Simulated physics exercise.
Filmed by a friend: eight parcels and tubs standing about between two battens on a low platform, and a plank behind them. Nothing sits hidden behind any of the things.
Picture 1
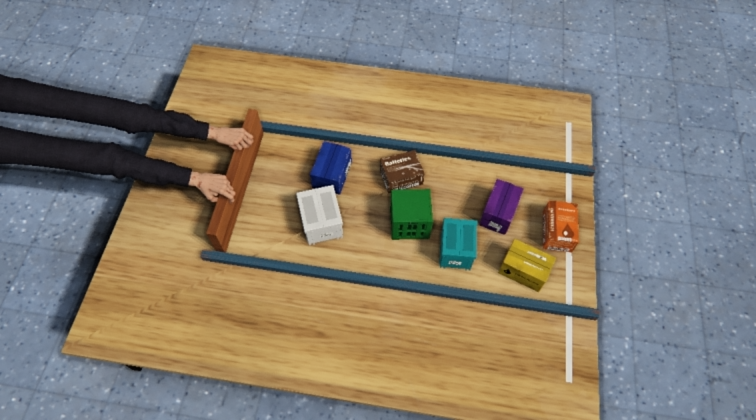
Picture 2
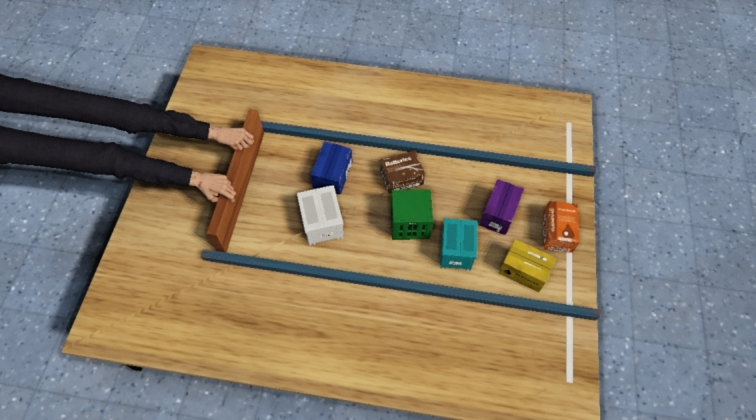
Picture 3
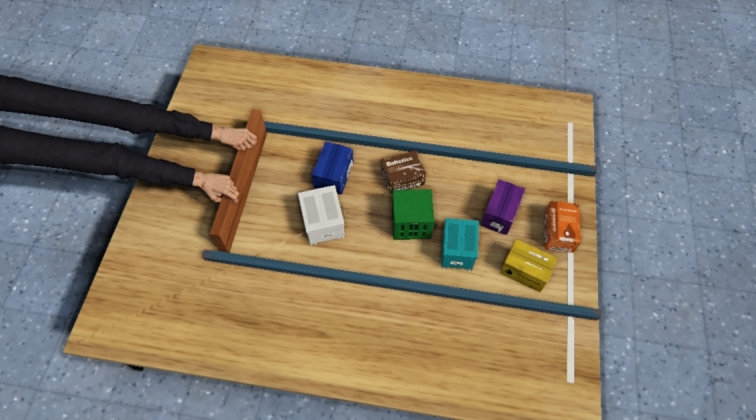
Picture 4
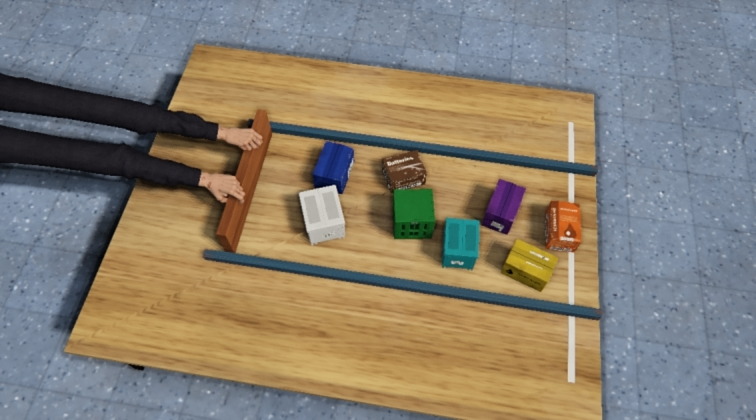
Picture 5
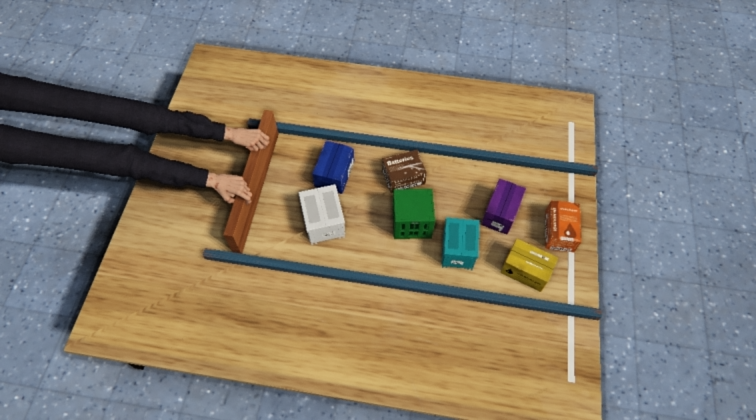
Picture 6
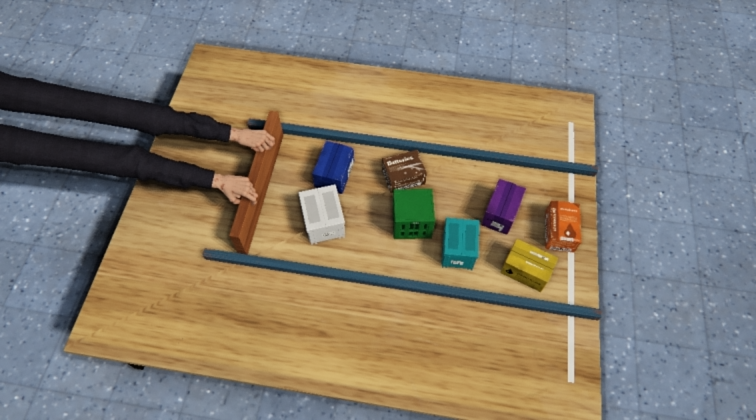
We see two hands on a wooden plank easing it slightly to the right between two blue strips on a wooden platform, while eight variously coloured boxes ahead of it stay essentially still, the orange one by a white line.
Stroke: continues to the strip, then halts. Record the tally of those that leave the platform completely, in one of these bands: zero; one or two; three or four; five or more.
Five at least fall.
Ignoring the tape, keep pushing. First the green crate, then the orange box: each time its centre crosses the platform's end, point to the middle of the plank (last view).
With the green crate it sits around (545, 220), with the orange box around (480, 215).
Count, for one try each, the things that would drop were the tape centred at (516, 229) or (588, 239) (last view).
Respectively 3 and 8.
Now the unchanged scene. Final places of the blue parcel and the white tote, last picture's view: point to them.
Around (590, 202) and around (595, 261).
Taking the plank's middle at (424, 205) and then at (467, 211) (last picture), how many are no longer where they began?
Moved so far: 7, later 8.
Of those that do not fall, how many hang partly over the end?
I make it 2.
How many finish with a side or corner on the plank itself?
The figure is 2.
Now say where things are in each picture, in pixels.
In the first frame, orange box (560, 226); yellow parcel (527, 266); purple box (501, 207); plank (238, 179); tape (569, 237).
In the second frame, yellow parcel (527, 266); turquoise tote (458, 245).
In the third frame, purple box (503, 207); green crate (412, 215).
In the fourth frame, orange box (563, 227); brown box (404, 172).
In the fifth frame, yellow parcel (529, 265); blue parcel (334, 167).
In the sixth frame, orange box (563, 227); yellow parcel (529, 266); purple box (503, 207); plank (259, 181); tape (571, 237).
A little later, none off yet; orange box at rest near (563, 227); yellow parcel at rest near (529, 266); purple box at rest near (503, 207).
Next, none off yet; orange box at rest near (563, 227); yellow parcel shifted about its own width near (555, 278); purple box shifted a little near (522, 206).
Later still, two off so far; orange box dropping near (606, 275); yellow parcel dropping near (604, 341); purple box shifted well along near (601, 212).
When it is over, the number that fall off is five or more; down, brown box, green crate, turquoise tote, purple box, yellow parcel and orange box.
